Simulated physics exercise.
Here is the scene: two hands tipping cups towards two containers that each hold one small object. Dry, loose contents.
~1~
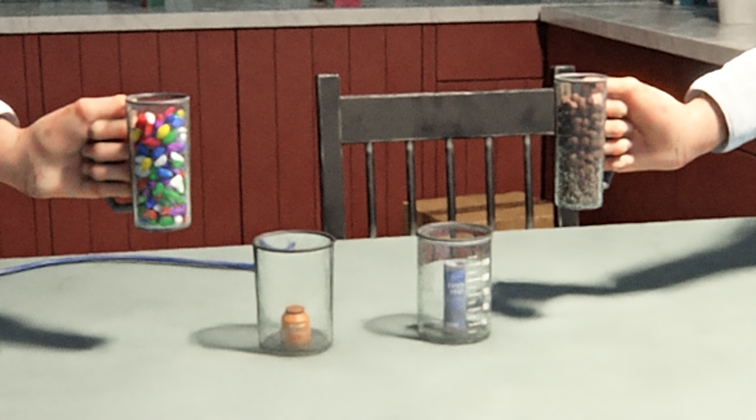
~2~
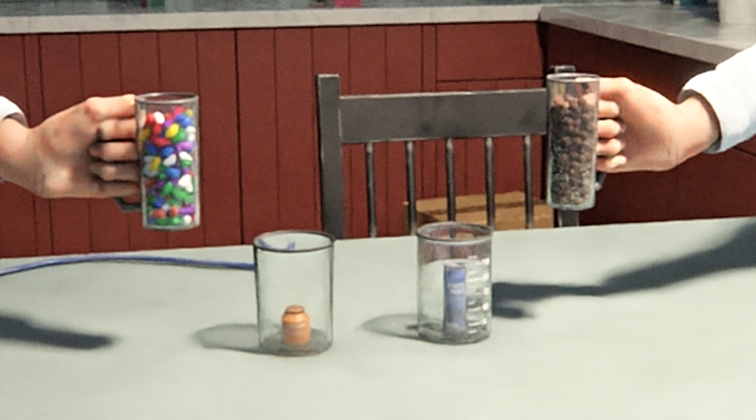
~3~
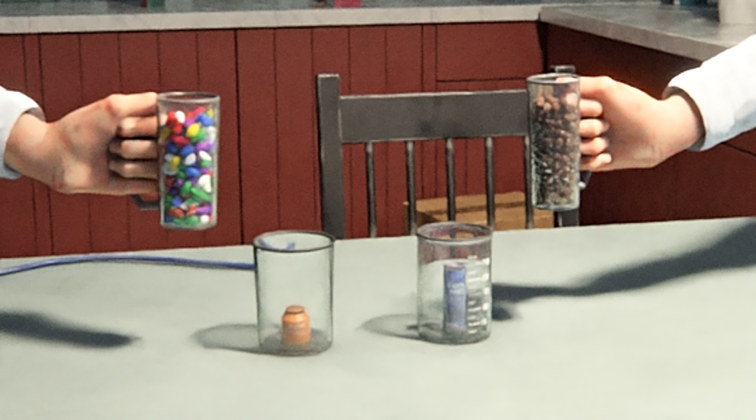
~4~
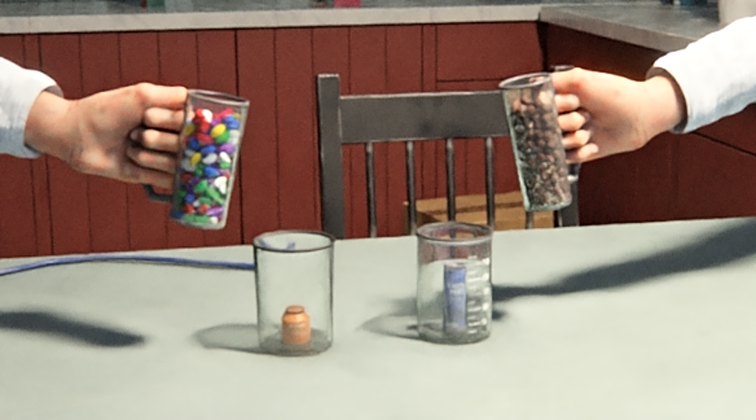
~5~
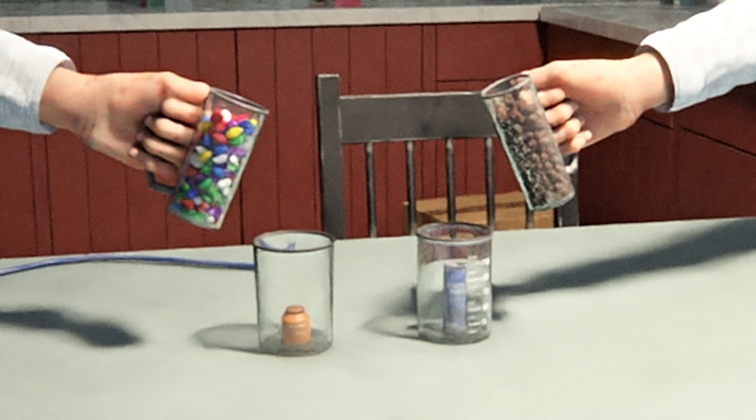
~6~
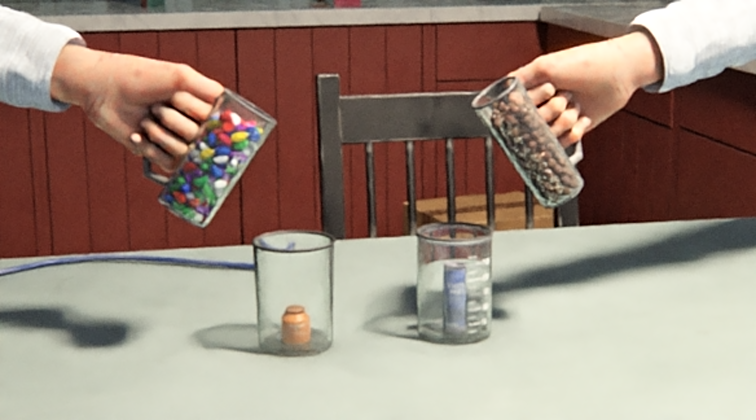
To begin with, two hands hold up clear cups, the left one full of colourful jelly beans and the right one of small brown berries, beside two glass containers holding an orange bottle and a blue tin. The hands move the upright cups inward, then tilt them toward each other.
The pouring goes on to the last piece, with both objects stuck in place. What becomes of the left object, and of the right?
Left: Gets submerged, right: Peeks out.
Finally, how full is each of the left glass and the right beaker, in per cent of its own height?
Estimates: Left some 60; right some 55.
Then, 0.60 s after the last picture, left glass empty, all of its cupful still in the cup; right beaker empty, all of its cupful still in the cup.
Then, 1.13 s after the last picture, left glass nearly empty, most of its cupful still in the cup; right beaker nearly empty, about two thirds of its cupful still in the cup.
Then, 1.58 s after the last picture, left glass half full, none of its cupful still in the cup; right beaker a third full, none of its cupful still in the cup.
At rest, left glass two thirds full (surface near (295, 279)), nothing beside it; right beaker half full (surface near (455, 274)), nothing beside it; the left thing is covered; the right thing is still showing.
